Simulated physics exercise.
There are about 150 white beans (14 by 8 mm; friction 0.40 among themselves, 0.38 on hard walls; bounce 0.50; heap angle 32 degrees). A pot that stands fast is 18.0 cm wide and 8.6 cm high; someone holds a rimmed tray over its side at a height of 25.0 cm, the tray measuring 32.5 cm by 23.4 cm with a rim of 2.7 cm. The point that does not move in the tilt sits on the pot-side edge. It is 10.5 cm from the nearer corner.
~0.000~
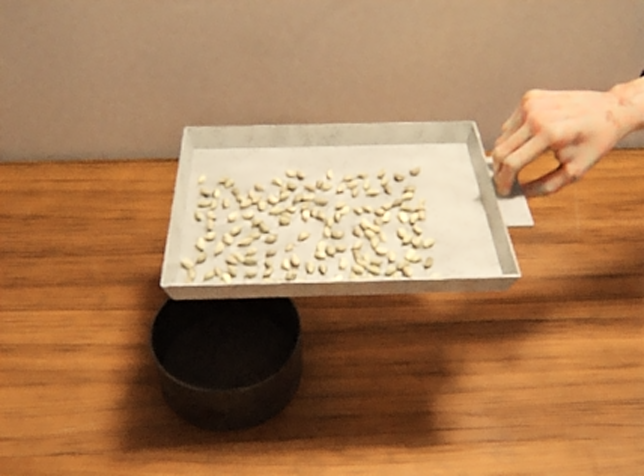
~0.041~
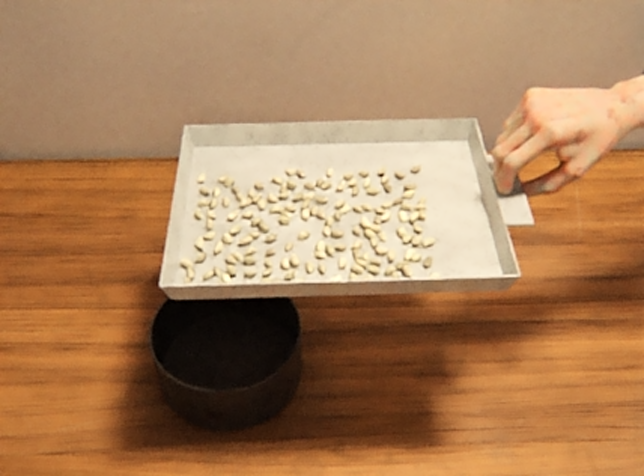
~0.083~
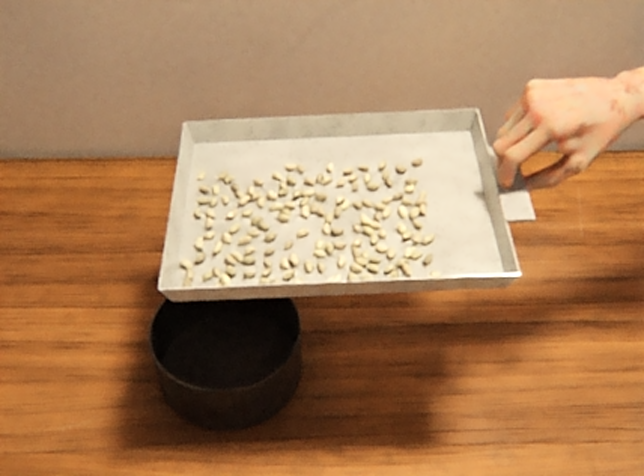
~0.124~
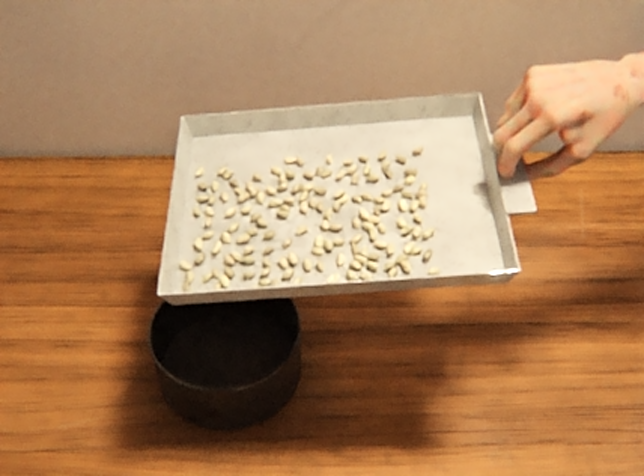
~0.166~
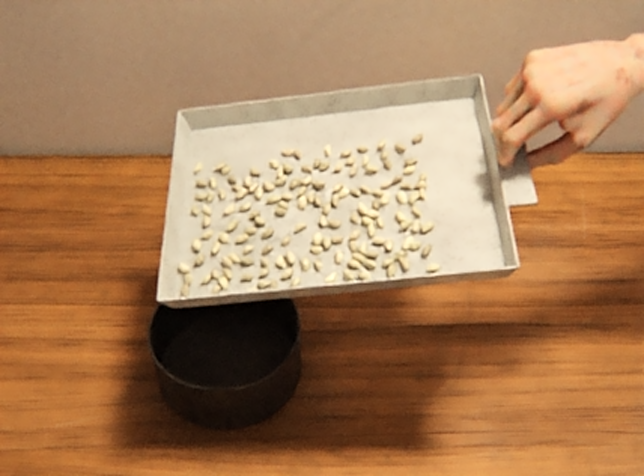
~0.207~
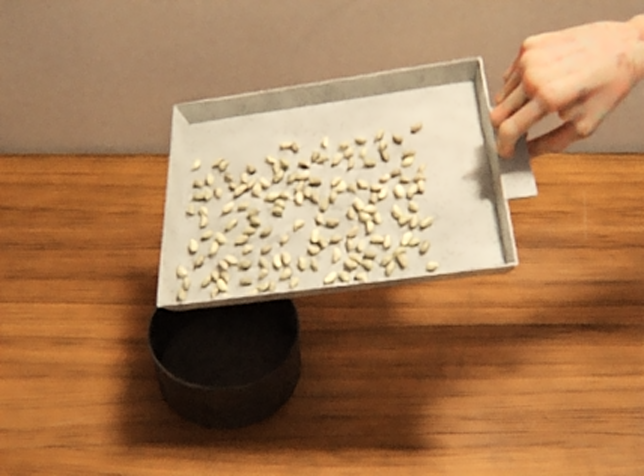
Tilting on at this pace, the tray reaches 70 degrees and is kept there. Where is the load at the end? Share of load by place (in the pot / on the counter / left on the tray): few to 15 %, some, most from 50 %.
Pot: Few; counter: Most; left on the tray: Some.
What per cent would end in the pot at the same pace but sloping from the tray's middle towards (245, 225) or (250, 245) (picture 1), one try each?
I'd put it at about 5 per cent for the first tilt and about 0 per cent for the second.
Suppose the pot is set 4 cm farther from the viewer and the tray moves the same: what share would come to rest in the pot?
Estimated share: Around 0 in a hundred.
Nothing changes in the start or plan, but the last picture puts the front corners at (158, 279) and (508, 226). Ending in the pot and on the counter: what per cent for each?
Pot: 0, counter: 25.
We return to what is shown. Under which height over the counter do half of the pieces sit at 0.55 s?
Roughly 24 cm above the counter.
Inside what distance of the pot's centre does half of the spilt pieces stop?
Distance: Some 18 cm.
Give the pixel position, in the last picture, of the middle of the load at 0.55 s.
At that moment the load's centre is around (240, 287).
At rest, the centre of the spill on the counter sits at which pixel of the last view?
It comes to rest with its centre close to (152, 466).
Then, at 0.41 s, tilt 45 degrees; the tray holds 100 %, the pot 0 %.
After 0.55 s, tilt 64 degrees; the tray holds 100 %, the pot 0 %.
After 0.81 s, tilt 70 degrees; the tray holds 60 %, the pot 0 %.
In the end, at 2.4 s, pot 0 %, counter 65 %, tray 35 %.
